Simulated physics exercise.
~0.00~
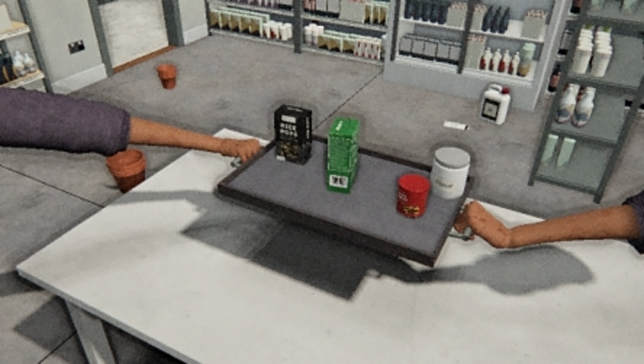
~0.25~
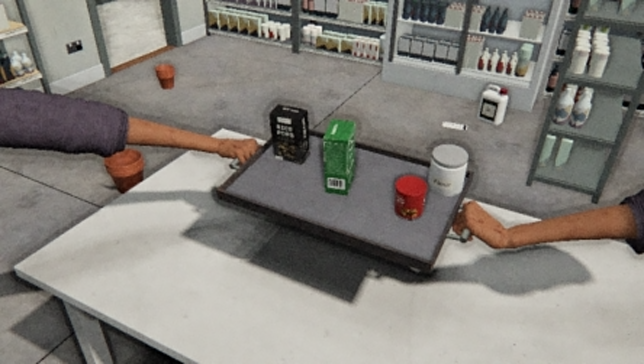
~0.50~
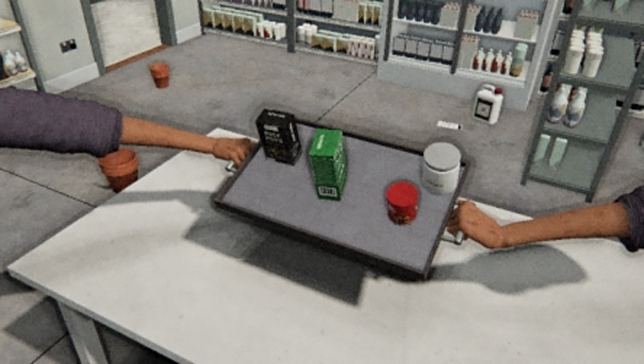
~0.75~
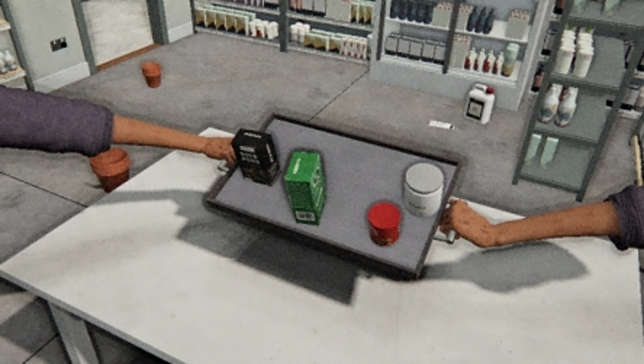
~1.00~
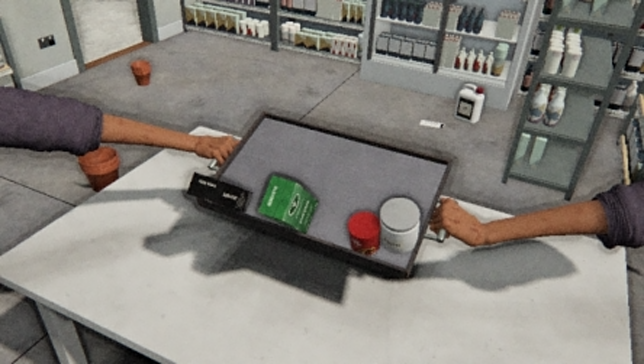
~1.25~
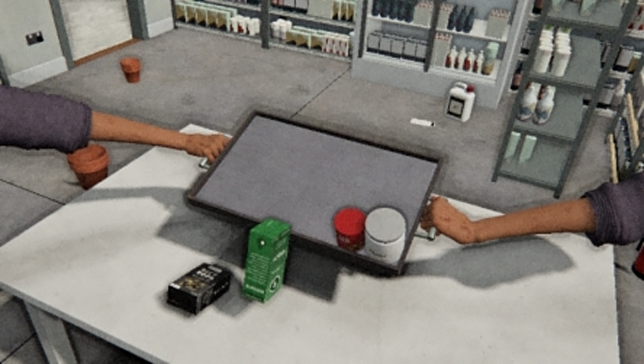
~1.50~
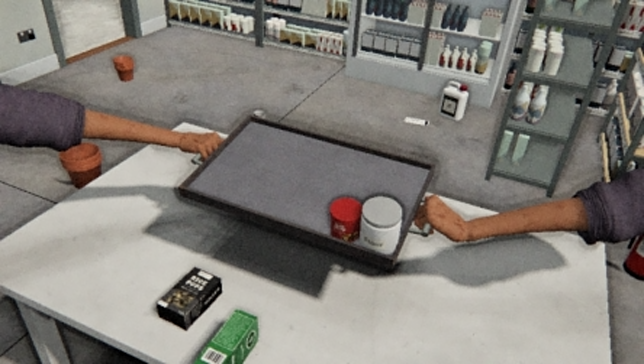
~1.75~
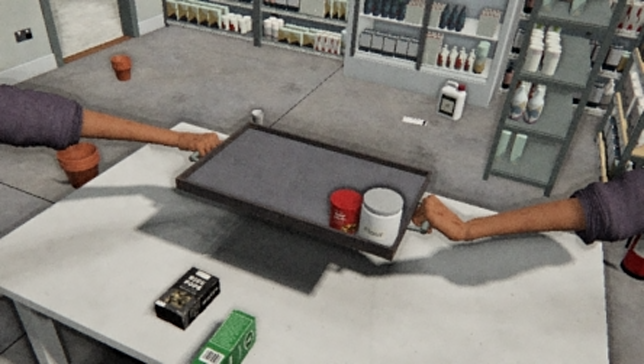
The clip opens on two hands holding a dark, rimmed tray above a white table, with a black carton, green carton, red tin and white jar standing on it. The hands tilt the tray's near edge down, and all four items begin sliding toward the viewer. The black carton goes over the near edge first, and the green carton follows, both dropping onto the table. The red tin and white jar stop against the near rim, still upright, as the tray levels out. At the end, both cartons lie on their sides on the tabletop, while the tin and jar remain standing together on the tray.
